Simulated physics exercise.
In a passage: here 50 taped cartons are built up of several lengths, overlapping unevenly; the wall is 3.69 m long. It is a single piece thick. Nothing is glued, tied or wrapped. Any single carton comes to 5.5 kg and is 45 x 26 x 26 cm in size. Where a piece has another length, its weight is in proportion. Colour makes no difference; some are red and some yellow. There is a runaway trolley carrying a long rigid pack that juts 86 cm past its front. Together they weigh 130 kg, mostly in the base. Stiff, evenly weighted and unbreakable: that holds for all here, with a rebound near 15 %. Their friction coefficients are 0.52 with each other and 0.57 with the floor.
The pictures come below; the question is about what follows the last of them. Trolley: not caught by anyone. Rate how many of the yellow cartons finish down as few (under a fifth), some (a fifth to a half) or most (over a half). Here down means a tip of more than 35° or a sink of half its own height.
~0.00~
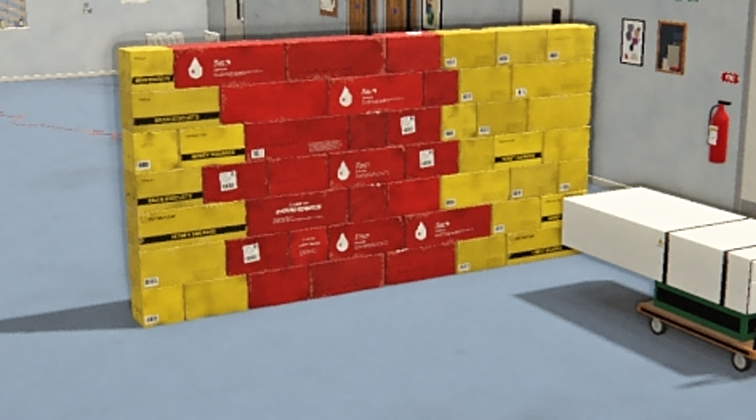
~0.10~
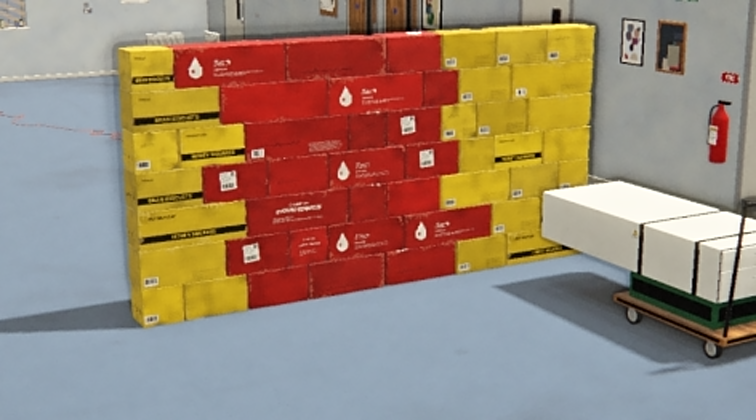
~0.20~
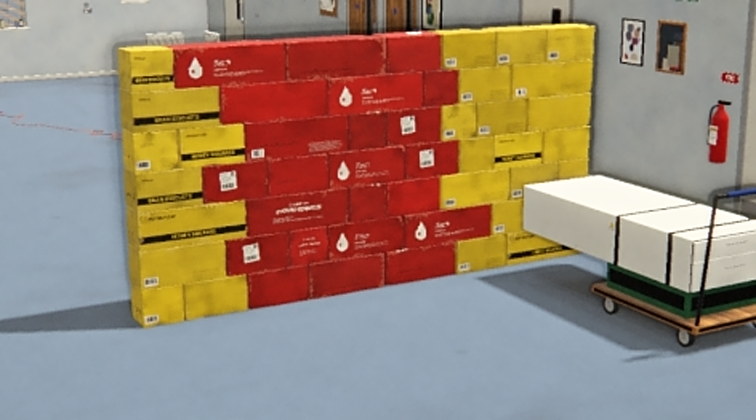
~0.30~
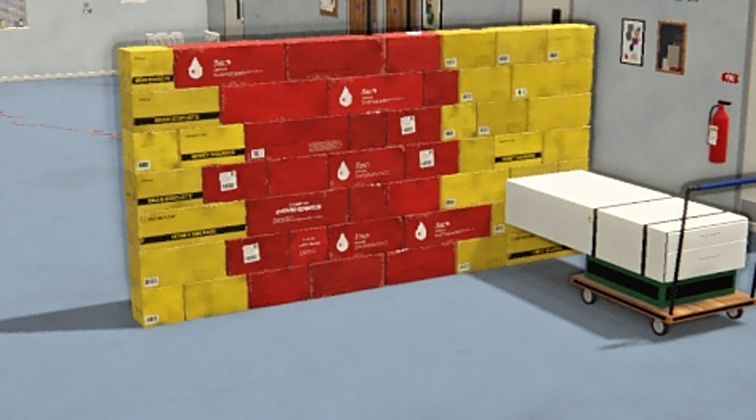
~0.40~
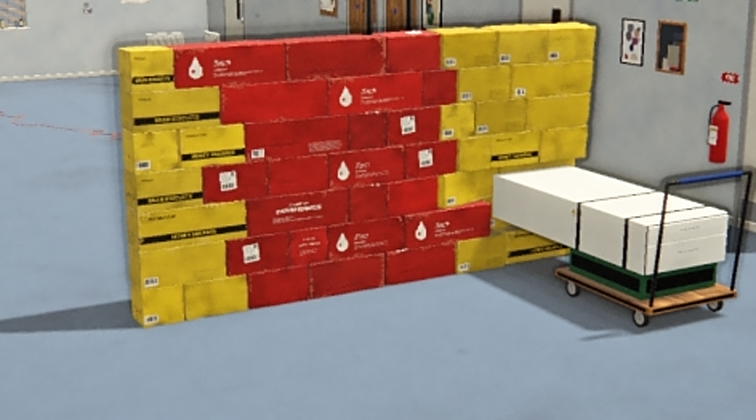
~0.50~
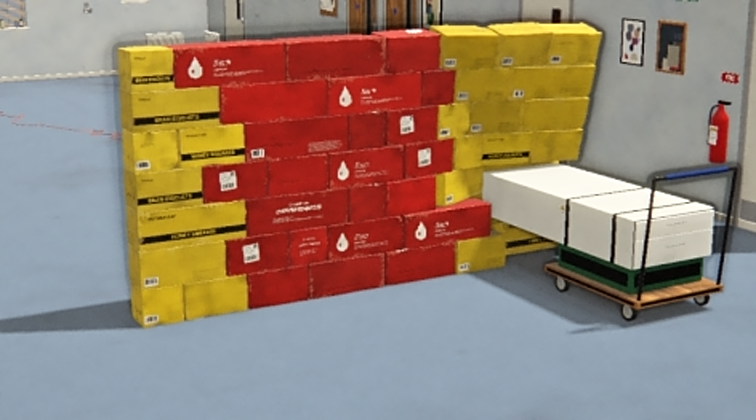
Most.
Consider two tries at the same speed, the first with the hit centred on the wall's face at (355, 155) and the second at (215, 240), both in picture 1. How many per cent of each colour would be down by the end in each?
You'd get yellow at 0 followed by 30, and red at 50 followed by 40 percent.
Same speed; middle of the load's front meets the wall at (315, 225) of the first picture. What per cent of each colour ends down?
Then yellow ends 40 per cent down and red 80 per cent.
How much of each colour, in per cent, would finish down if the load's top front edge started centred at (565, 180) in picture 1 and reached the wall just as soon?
You'd end up with yellow at 0 per cent down and red at 0 per cent.
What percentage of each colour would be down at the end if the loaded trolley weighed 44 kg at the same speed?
Yellow 0, red 0 per cent.
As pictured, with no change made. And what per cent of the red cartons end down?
For red, it's 30 per cent down at the end.
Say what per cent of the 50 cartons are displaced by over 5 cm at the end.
The share is 45 per cent.
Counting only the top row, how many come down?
5 in that row.
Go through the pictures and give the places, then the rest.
In the first picture (each place is the centre of the face we see best), load (568, 214) 74 cm short of the wall; top yellow carton (522, 47); top red carton (415, 54); all as stacked.
The second picture shows load (548, 207) 50 cm short of the wall; top yellow carton (522, 47).
The third picture shows load (528, 200) 27 cm short of the wall; top yellow carton (522, 47).
The fourth picture shows load (510, 194) 36 mm short of the wall; top yellow carton (522, 47).
The fifth picture shows load (497, 189) 15 cm into the wall's line; top yellow carton (523, 47) tilted 3°; steepest lean 3°, the carton at (559, 113); 15 have shifted.
The sixth picture shows load (487, 186) 28 cm into the wall's line; top yellow carton (527, 50) tilted 12°; top red carton (415, 54) tilted 5°; 22 have shifted.
By 1.02 s, load 90 cm past the wall's line, still rolling; 13 of the 27 yellow cartons down (13 of 50 in all colours); top yellow carton tilted 75°, 45 cm lower; top red carton tilted 6°.
By 1.86 s, load 1.38 m past the wall's line, still rolling; 17 of the 27 yellow cartons down (23 of 50 in all colours); top yellow carton on its side; top red carton tilted 37°, 20 cm lower.
When it is over (3.5 s), load 1.38 m past the wall's line, stopped; 17 of the 27 yellow cartons down (23 of 50 in all colours); top yellow carton on its side; top red carton 1.57 m lower. That is 63 per cent. In pixels of the last frame, middles, top yellow carton near (562, 159), top red carton near (97, 229).
